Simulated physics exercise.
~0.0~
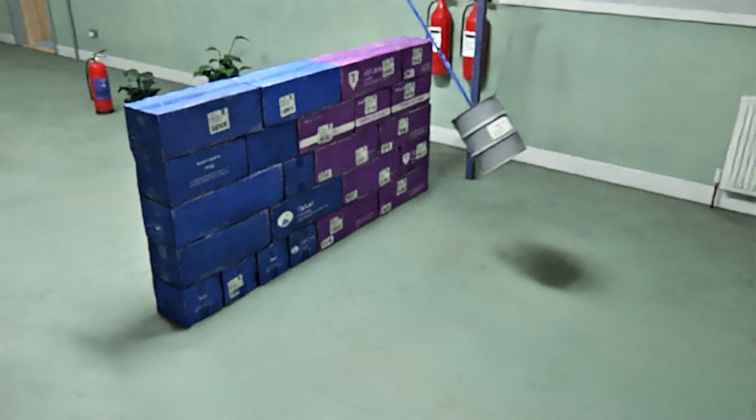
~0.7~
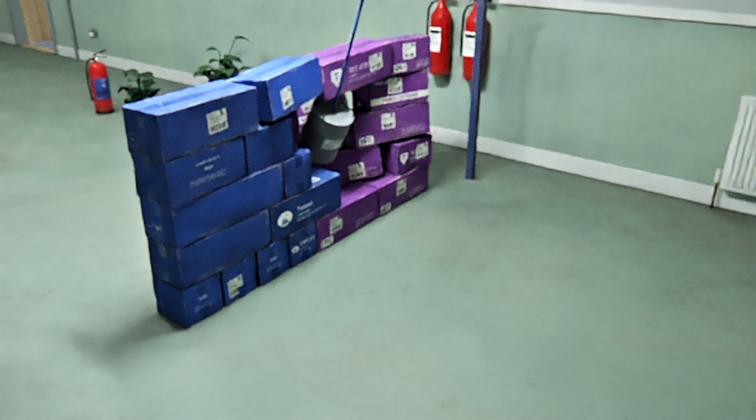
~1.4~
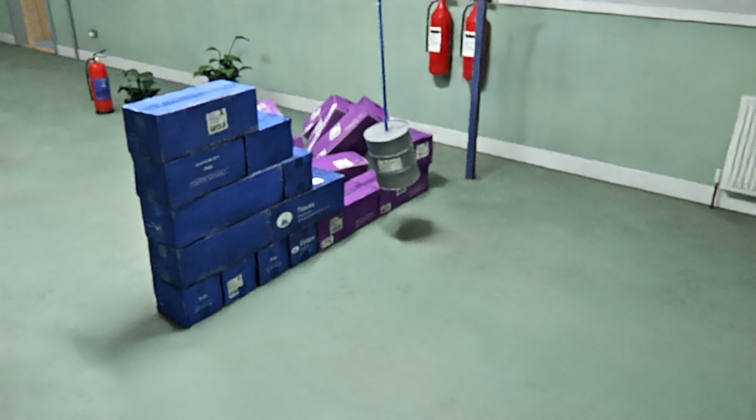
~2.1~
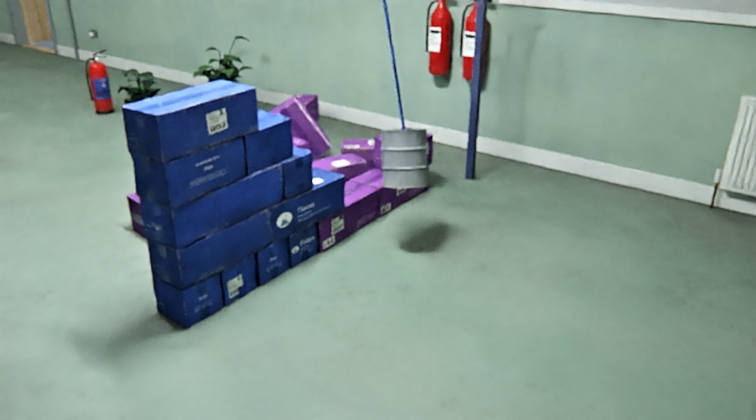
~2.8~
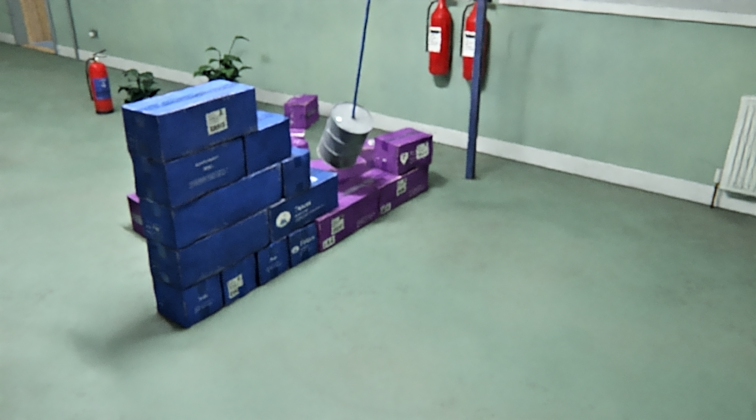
A grey metal drum hangs on a blue line beside a wall of stacked boxes, blue on the left and purple on the right, in a green-walled room seen from slightly above. Red fire extinguishers and potted plants stand behind. The drum swings left into the purple side, pushing boxes out of place near the middle. As it swings back right, the upper purple boxes topple and pile up behind the wall, along with some blue. The drum then swings left again over the gap, leaving most of the blue side standing in steps and a low purple remainder.
